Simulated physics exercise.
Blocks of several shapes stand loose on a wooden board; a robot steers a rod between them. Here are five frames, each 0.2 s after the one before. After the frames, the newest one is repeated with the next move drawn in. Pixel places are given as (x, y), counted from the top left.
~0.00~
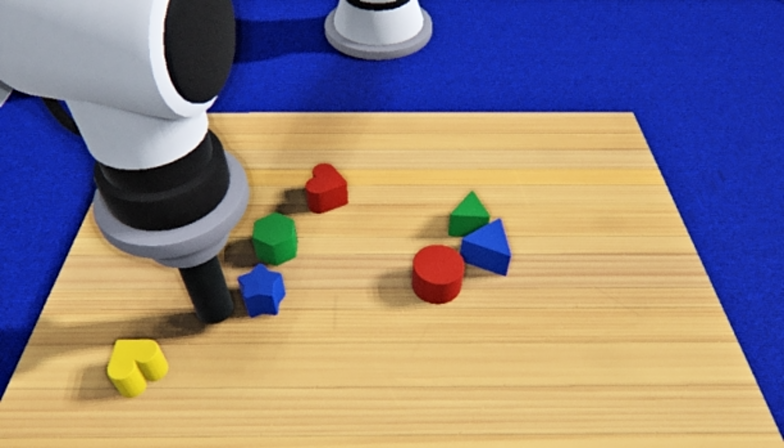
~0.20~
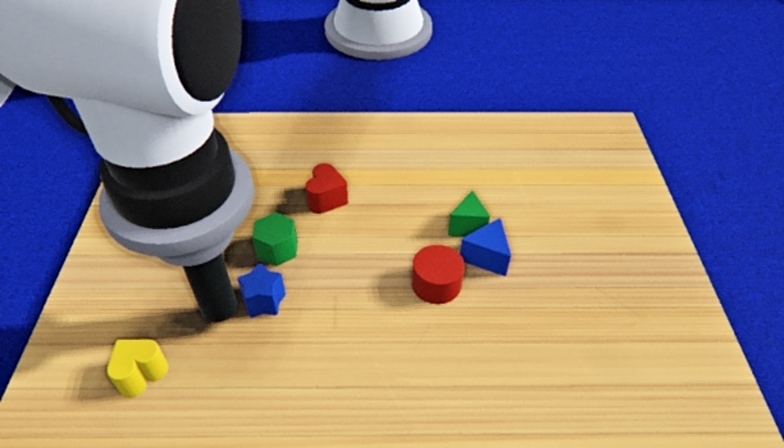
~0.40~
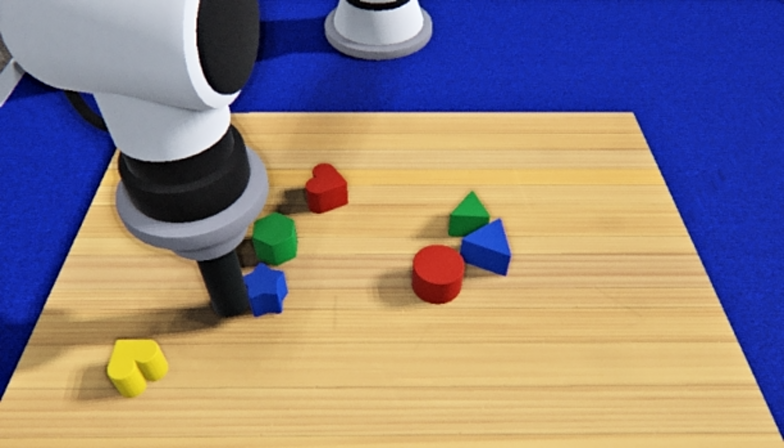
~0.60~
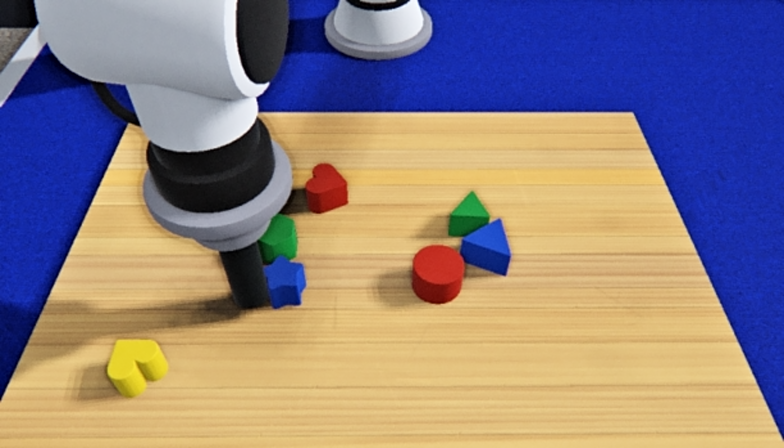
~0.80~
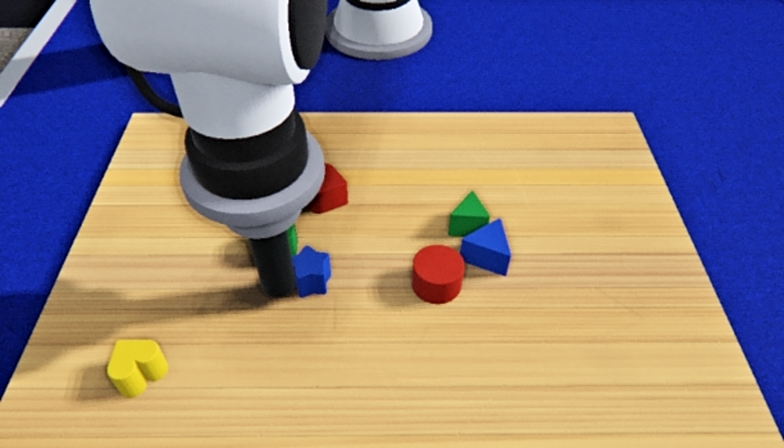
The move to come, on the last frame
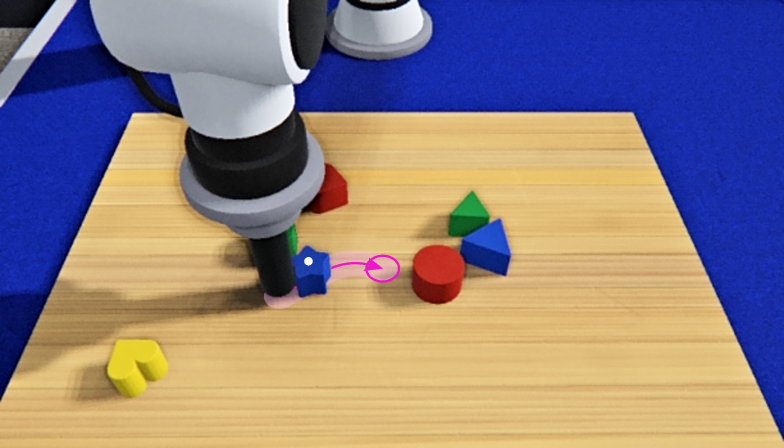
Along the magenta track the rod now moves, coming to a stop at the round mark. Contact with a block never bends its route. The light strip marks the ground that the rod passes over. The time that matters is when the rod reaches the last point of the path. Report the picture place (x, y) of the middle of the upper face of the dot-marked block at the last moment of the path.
Pixel (400, 227).
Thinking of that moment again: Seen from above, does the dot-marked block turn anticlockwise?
Yes
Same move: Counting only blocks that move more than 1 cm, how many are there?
Most likely one.
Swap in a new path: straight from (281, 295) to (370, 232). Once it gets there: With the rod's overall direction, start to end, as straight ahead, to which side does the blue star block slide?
The right-hand side.
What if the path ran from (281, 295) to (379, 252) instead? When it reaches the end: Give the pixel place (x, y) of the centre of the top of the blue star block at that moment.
Near (407, 221).
Path on the board, from (281, 295) through (314, 277) and (347, 264) to (383, 268); the dot is on the blue star block.
What follows on the original path. One third of the way, rod at (314, 265); blue star block at (344, 243).
Two thirds of the way, rod at (347, 253); blue star block at (375, 231).
At the end, rod at (383, 257); green six-sided block in place; blue star block at (400, 227), turned 30° anticlockwise.
